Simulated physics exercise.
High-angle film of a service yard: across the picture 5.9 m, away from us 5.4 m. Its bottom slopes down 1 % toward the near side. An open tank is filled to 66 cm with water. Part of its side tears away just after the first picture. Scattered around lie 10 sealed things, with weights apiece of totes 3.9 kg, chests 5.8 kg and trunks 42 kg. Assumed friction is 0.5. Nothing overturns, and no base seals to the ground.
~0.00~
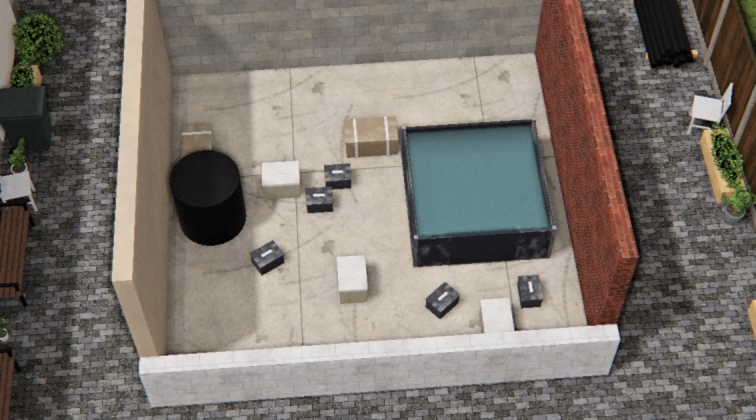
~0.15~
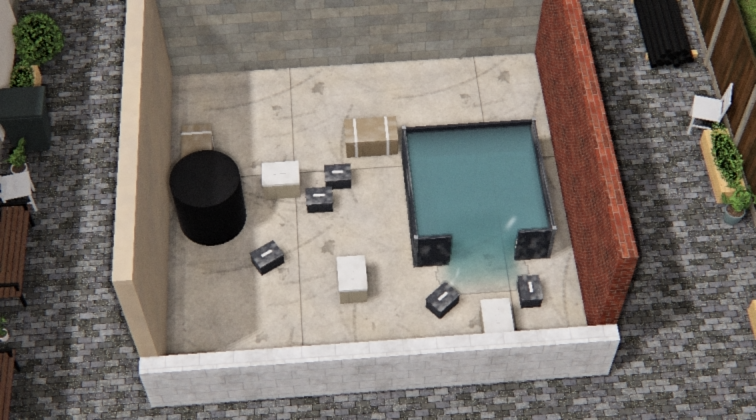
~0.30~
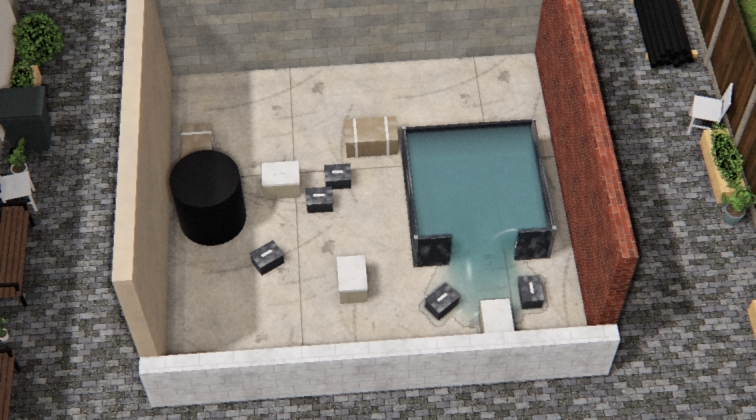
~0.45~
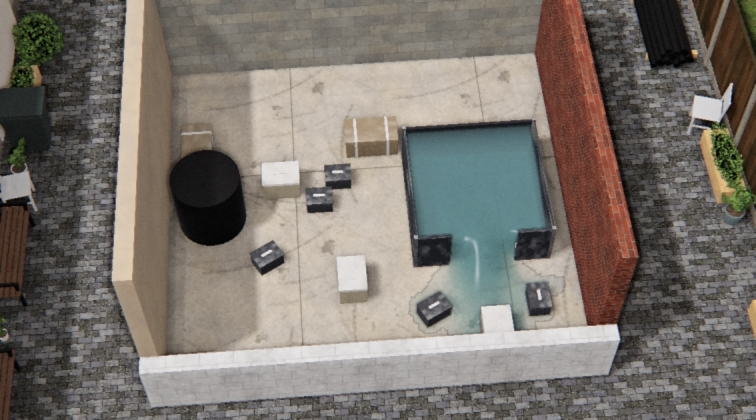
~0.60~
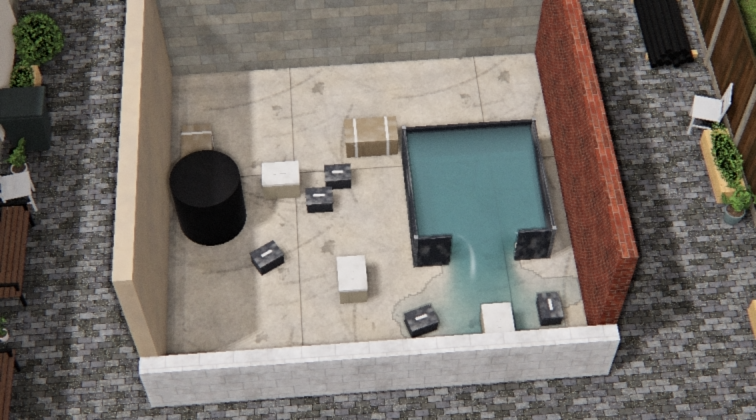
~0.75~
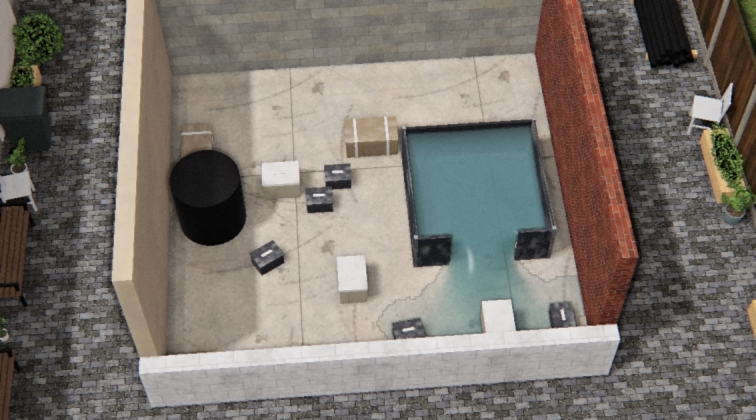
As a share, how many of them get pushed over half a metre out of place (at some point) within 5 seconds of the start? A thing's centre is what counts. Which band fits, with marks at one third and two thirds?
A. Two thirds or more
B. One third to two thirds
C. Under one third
Option B: One third to two thirds.
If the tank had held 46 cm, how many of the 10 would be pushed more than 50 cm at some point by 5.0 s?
In that case the number is 4.
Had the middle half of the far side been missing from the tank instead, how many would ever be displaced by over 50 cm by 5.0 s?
The answer would then be 2.
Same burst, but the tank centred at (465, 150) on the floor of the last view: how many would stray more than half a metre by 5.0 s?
5.
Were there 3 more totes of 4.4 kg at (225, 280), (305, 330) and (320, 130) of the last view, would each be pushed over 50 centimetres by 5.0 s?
The first comes out beyond the limit, the second beyond the limit, the third within the limit.
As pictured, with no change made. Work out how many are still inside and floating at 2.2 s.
It comes to 2.
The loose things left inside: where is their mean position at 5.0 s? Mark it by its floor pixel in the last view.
Centred roughly on (329, 217).
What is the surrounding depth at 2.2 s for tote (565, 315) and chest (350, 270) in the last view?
14 and 3 cm.
After 1.1 s 2 of 10 are over 50 cm from their spots; 2 afloat.
After 2.2 s 1 of 10 are over 50 cm from their spots; 2 afloat.
After 3.5 s 3 of 10 are over 50 cm from their spots; 3 afloat.
After 5.0 s 3 of 10 are over 50 cm from their spots, and 4 have been at some point; 4 afloat.
